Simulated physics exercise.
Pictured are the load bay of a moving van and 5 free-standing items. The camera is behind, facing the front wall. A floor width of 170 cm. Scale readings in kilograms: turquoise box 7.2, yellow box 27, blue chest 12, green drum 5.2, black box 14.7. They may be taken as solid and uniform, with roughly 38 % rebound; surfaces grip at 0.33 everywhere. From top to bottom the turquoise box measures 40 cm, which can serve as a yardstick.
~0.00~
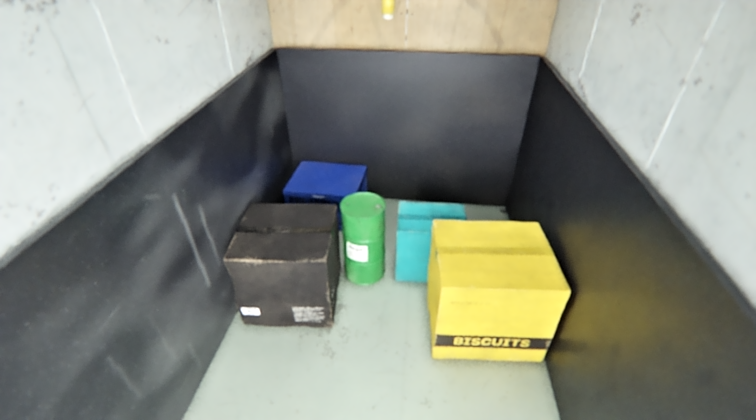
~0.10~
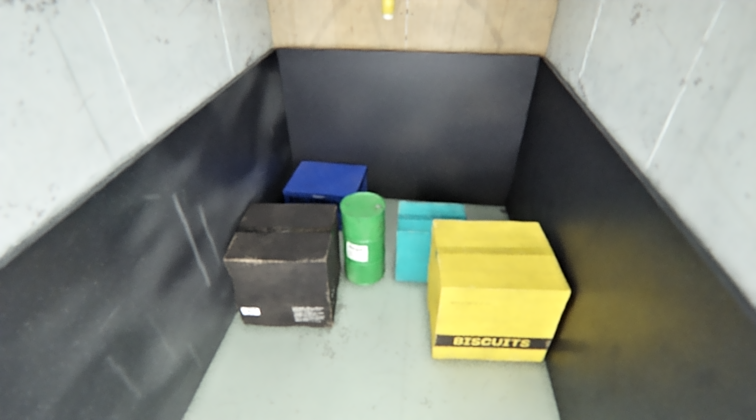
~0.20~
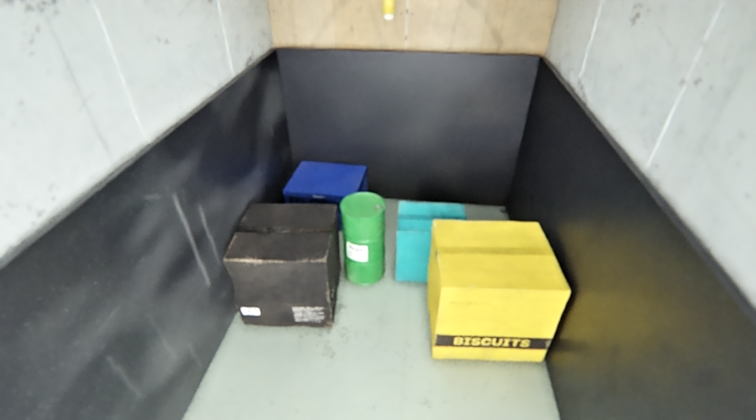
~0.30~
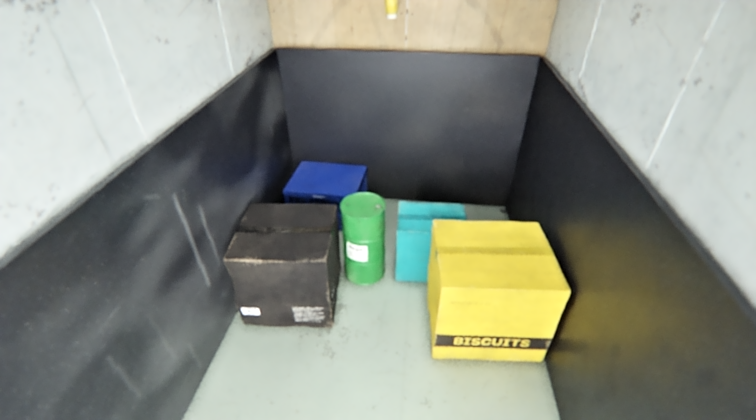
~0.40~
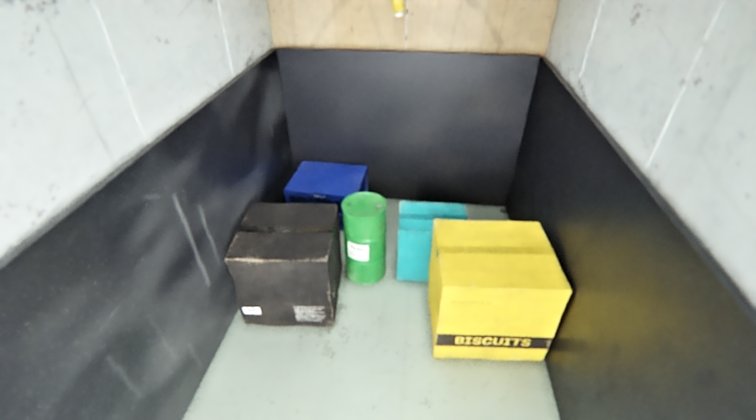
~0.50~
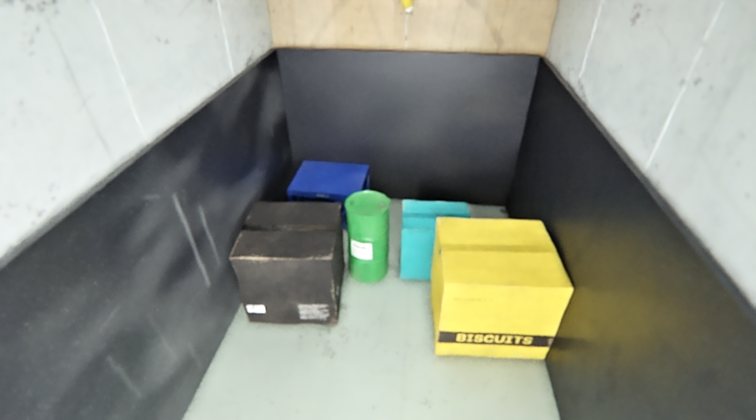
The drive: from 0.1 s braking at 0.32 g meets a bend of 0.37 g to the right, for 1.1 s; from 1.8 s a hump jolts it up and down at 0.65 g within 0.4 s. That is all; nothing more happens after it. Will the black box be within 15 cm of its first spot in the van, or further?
Lab note: Black box displaced.
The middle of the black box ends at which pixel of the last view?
End position: Roughly (386, 225).
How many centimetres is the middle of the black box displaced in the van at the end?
66 cm.
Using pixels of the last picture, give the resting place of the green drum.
In the last view, its centre sits near (440, 203).
Around 0.80 s, force 0.32 g forwards, 0.37 g right; black box shifted 19 cm near (321, 251); turquoise box shifted 20 cm; green drum shifted 19 cm.
Around 1.10 s, force 0.13 g forwards, 0.15 g right; black box shifted 49 cm near (363, 233); green drum shifted 50 cm; turquoise box shifted 51 cm.
Finally (2.8 s), not toppled but over 15 cm from the start, turquoise box, green drum and black box; the other 2 still in place (within 15 cm). In the last view, black box near (386, 225).
